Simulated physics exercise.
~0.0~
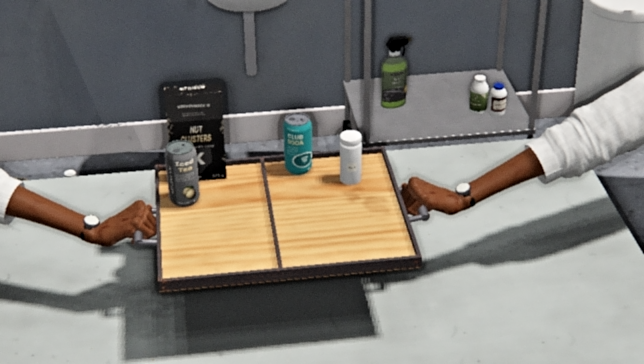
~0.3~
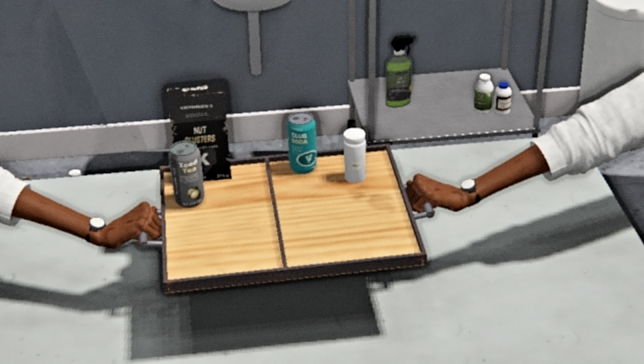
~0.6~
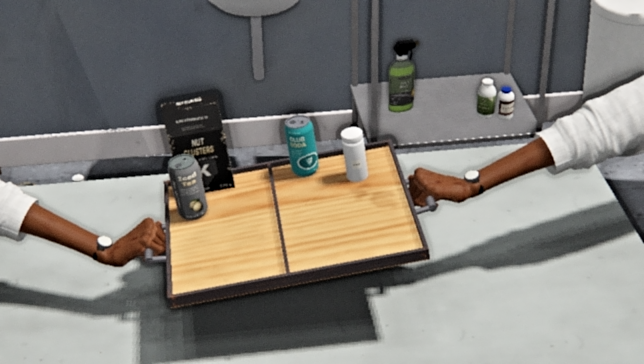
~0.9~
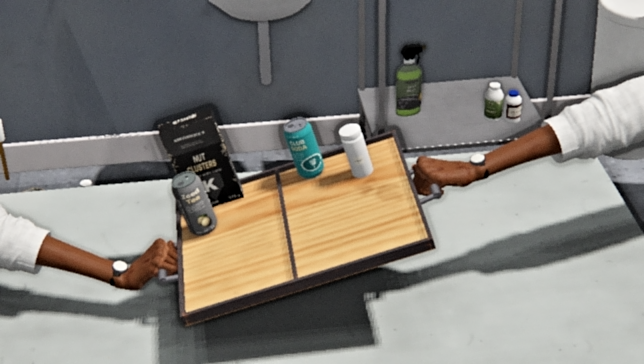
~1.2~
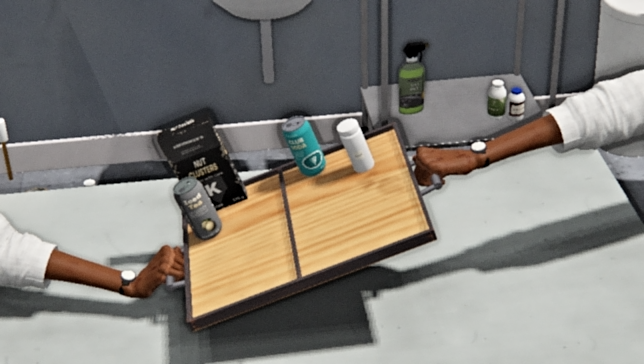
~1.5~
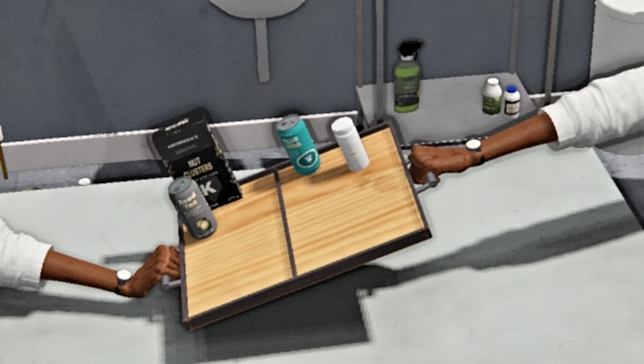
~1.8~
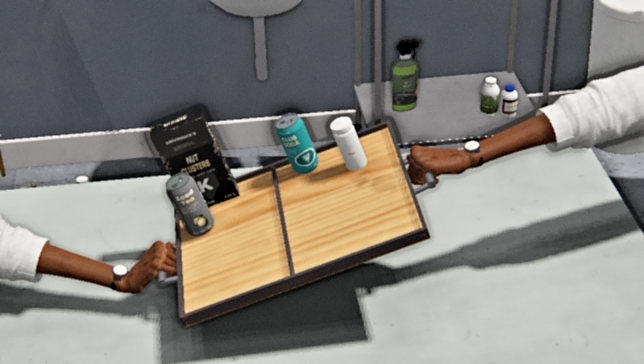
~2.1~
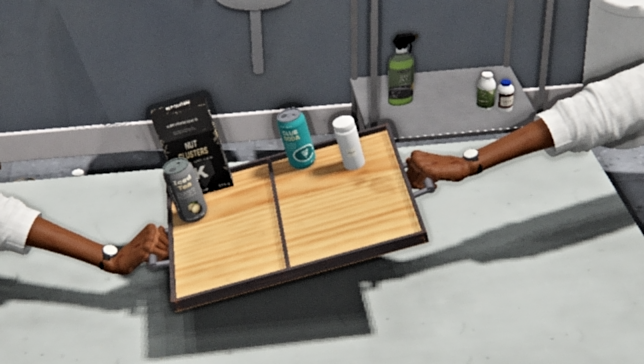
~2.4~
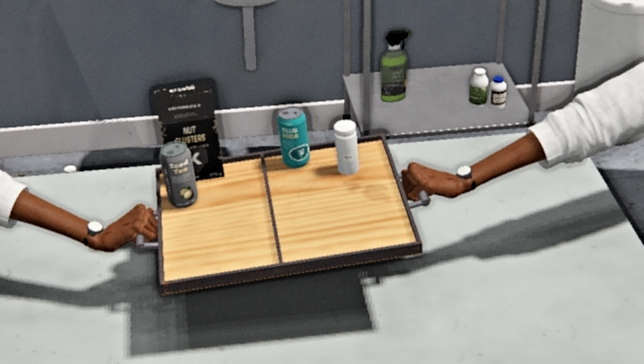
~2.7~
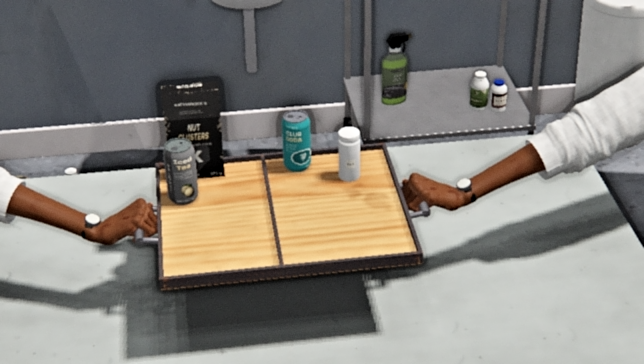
Wooden tray held by two hands tipping down to the left, then levelling again, its cans, white bottle and black packet still standing.
